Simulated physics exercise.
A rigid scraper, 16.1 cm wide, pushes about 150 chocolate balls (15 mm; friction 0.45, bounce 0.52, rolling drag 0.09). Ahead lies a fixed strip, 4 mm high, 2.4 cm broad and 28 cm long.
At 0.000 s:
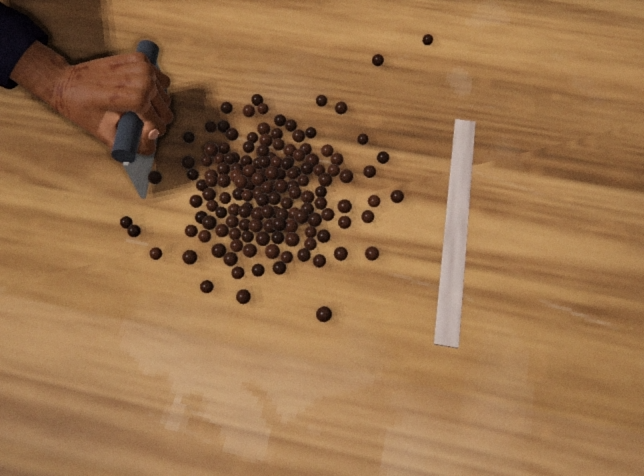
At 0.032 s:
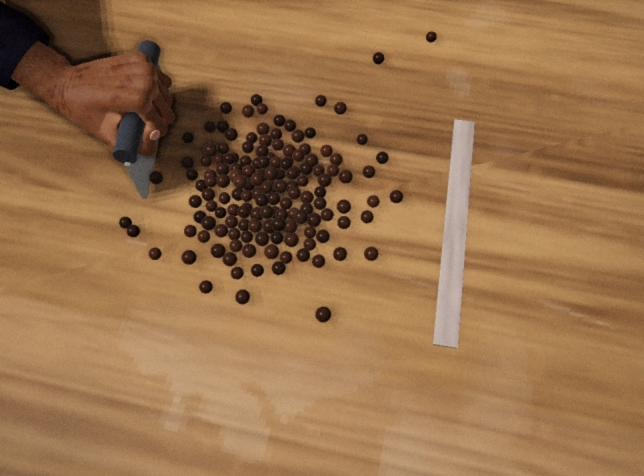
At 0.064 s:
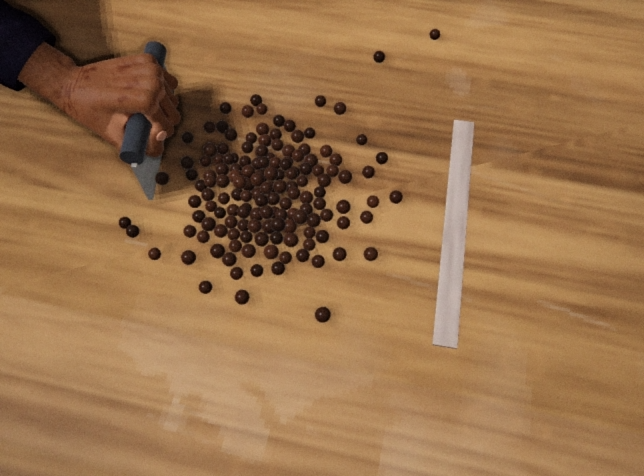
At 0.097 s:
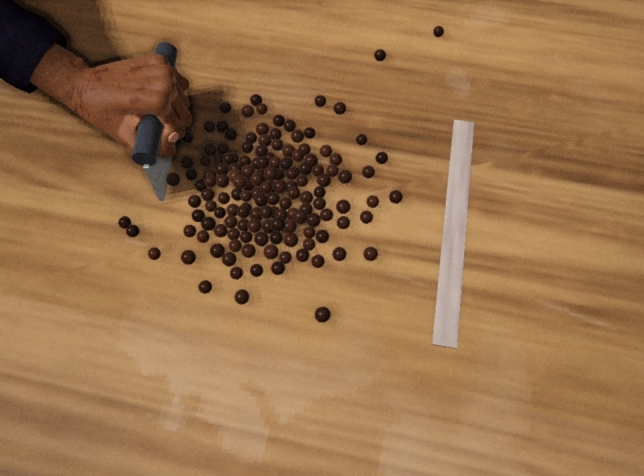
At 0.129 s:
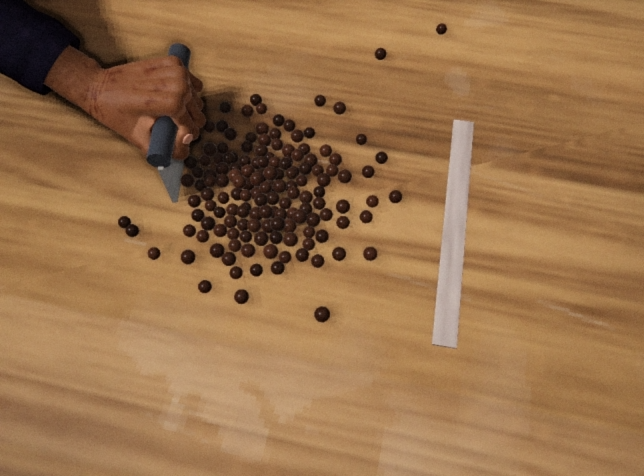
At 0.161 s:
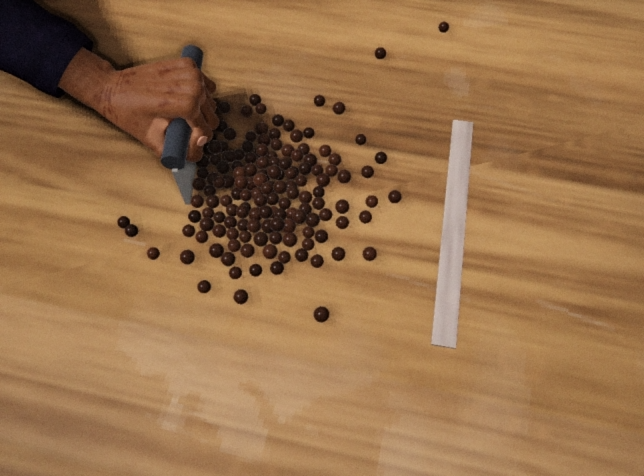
On a wooden surface with a pale strip at the right, a hand holding a scraper moved slowly rightward into the left edge of a scattered pile of chocolate balls, nudging some together.
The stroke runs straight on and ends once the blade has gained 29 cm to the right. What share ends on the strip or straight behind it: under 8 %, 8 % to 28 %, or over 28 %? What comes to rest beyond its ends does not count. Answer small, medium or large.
On or straight behind the strip: Medium.
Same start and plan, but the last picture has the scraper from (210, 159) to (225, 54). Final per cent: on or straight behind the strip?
Over 5.
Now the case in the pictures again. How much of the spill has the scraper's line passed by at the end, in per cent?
Roughly 40 per cent.
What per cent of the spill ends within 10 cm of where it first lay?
Some 35 per cent.
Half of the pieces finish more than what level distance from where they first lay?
Some 18 cm.
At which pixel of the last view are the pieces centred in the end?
Near (412, 217).
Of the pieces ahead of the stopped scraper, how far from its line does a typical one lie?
Some 4 cm.
Then, at 0.42 s, scraper 18 cm from its start, spill 25 cm wide; elsewhere 100 %.
Then, at 0.67 s, scraper 29 cm from its start, spill 30 cm wide; on or straight behind the strip 5 %, elsewhere 95 %.
After 0.89 s, scraper 29 cm from its start, spill 32 cm wide; on or straight behind the strip 15 %, elsewhere 85 %.
At rest (1.4 s), on or straight behind the strip 15 %, elsewhere 85 %.
